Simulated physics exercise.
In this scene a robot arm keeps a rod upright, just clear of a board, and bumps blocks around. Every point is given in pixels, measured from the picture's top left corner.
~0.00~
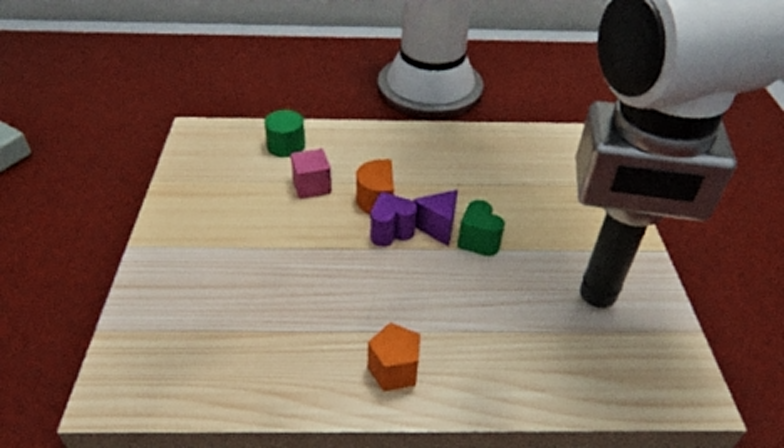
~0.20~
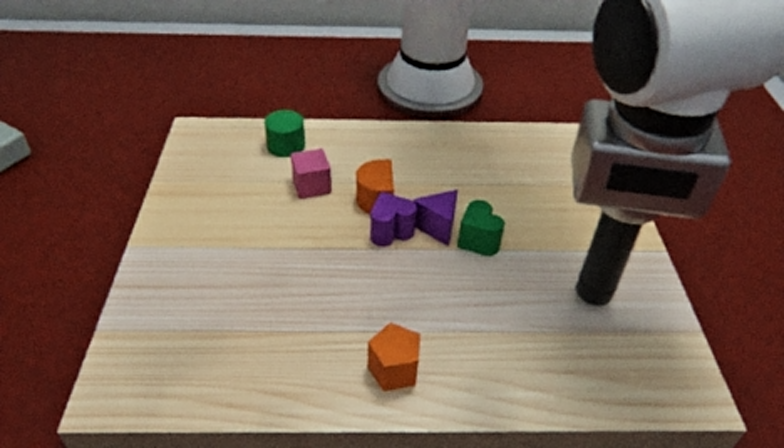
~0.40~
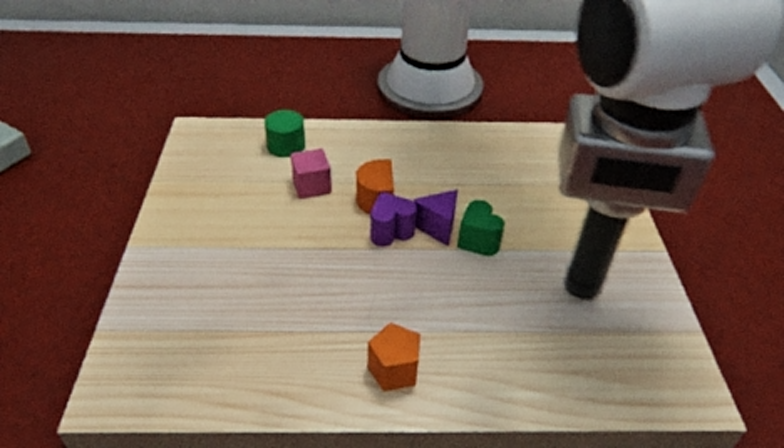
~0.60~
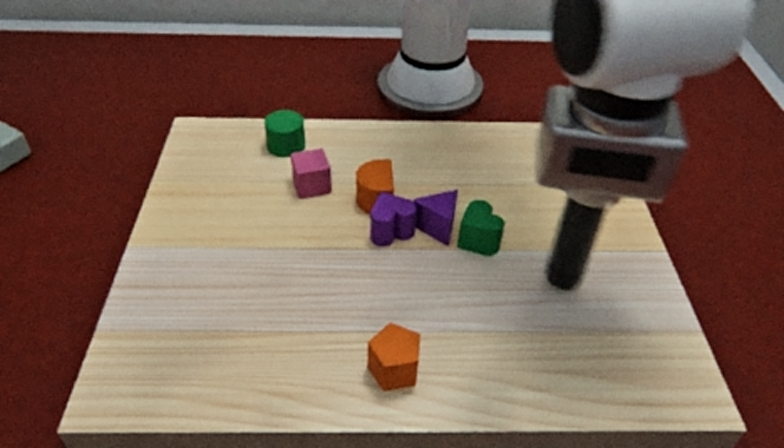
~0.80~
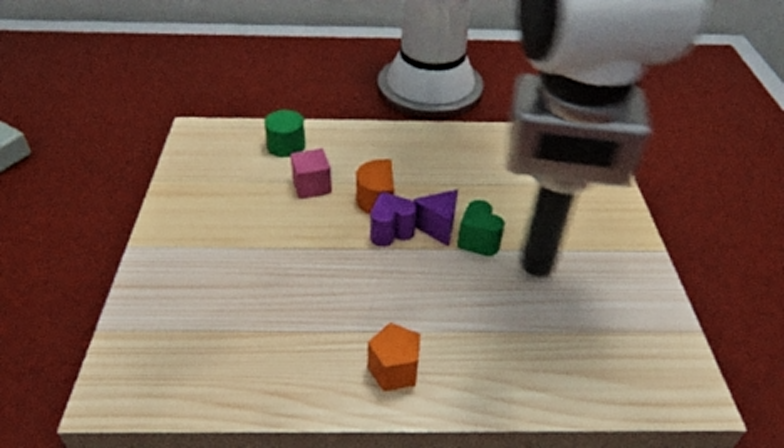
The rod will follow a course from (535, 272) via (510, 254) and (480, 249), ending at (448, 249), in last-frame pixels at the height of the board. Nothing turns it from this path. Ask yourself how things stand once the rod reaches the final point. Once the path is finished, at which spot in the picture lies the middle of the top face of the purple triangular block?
I think it will end close to (410, 182).
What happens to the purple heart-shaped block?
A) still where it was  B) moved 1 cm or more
Correct choice: B.
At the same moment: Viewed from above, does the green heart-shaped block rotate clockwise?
Yes
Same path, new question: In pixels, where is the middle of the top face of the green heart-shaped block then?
Roughly at (426, 201).
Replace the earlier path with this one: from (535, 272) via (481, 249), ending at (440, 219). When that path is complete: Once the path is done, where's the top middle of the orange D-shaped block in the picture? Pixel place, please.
In the picture, that point is around (356, 169).
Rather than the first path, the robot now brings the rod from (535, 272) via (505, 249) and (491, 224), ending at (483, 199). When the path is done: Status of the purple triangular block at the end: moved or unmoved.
The block in question is displaced by the end.
What follows on the original path. Halfway along, rod at (497, 243); purple triangular block at (432, 199); green heart-shaped block at (462, 209).
At the end, rod at (449, 241); orange D-shaped block still; purple heart-shaped block at (377, 205), turned 40° anticlockwise; purple triangular block at (410, 182), turned 45° clockwise; green heart-shaped block at (426, 201), turned 40° clockwise.
